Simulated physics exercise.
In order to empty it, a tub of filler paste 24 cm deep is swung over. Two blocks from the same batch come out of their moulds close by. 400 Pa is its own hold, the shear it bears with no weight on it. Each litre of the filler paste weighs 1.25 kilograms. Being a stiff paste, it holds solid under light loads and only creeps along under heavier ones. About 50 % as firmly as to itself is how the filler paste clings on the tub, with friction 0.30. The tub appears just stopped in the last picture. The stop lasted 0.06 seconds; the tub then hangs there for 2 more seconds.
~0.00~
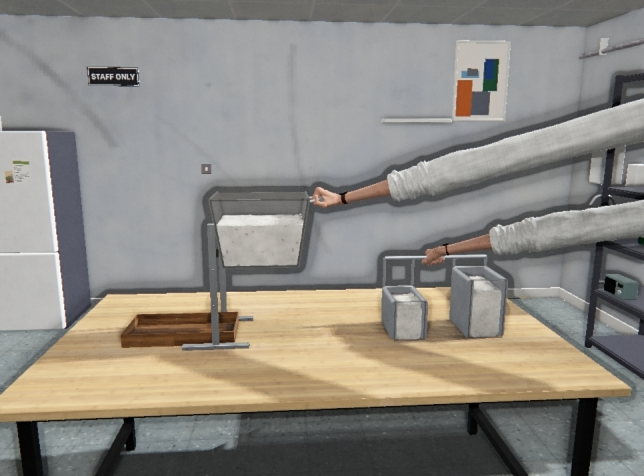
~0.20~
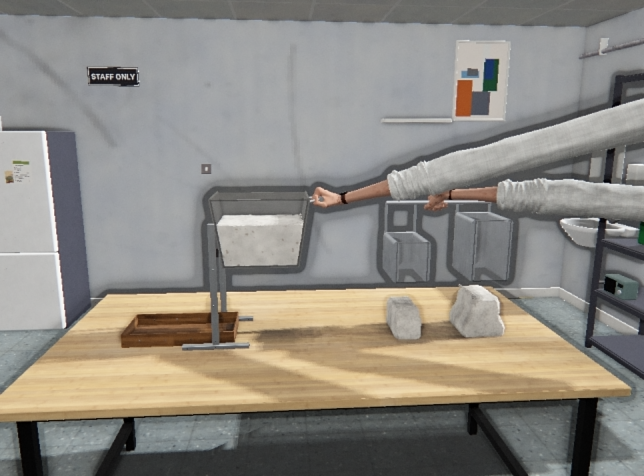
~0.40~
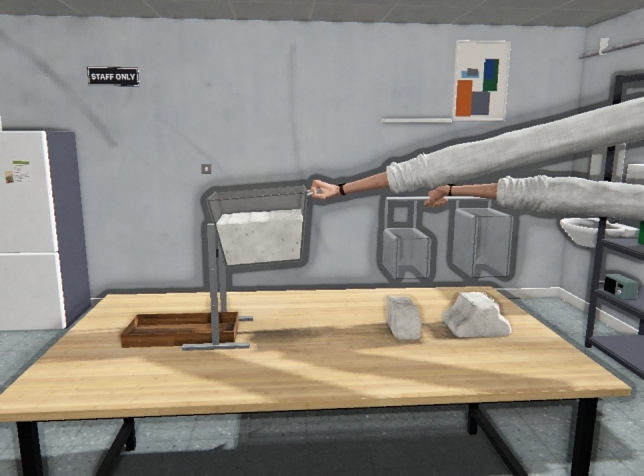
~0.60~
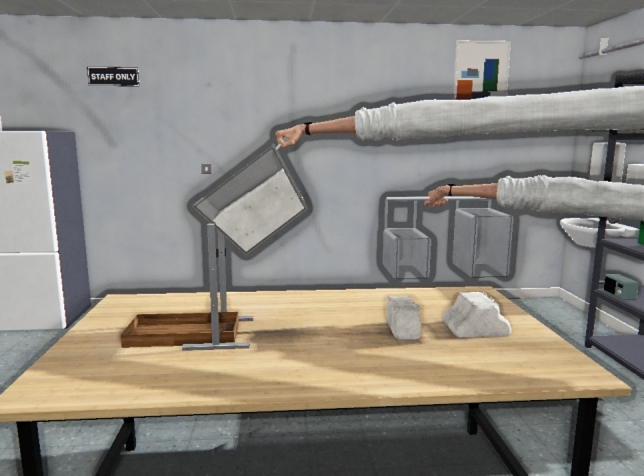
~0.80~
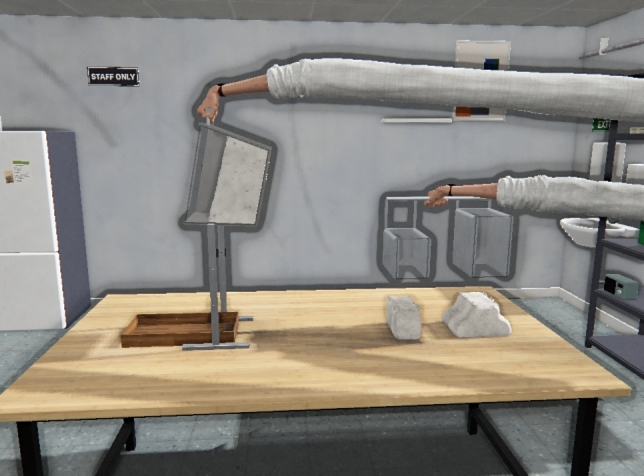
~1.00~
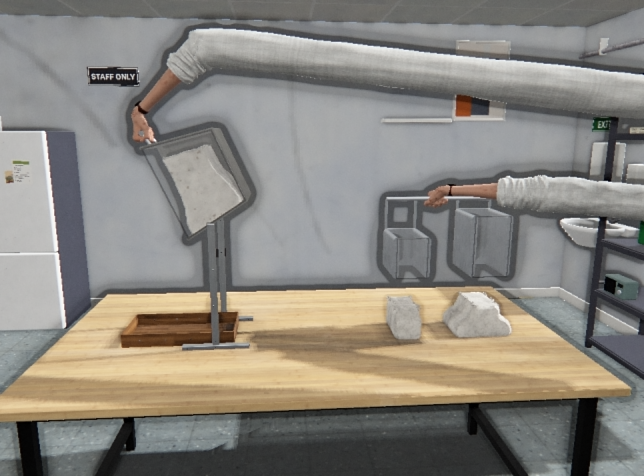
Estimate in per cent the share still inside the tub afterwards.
I would say about 0 percent.
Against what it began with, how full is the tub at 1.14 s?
Around 35 per cent.
After 1.14 s, the tub is at 114 degrees and holds 33 %.
After 1.31 s, the tub is at 114 degrees and holds 0 %.
After 1.48 s, the tub is at 114 degrees and holds 0 %.
After 1.65 s, the tub is at 114 degrees and holds 0 %.
After 3.00 s, the tub is at 114 degrees and holds 0 %.
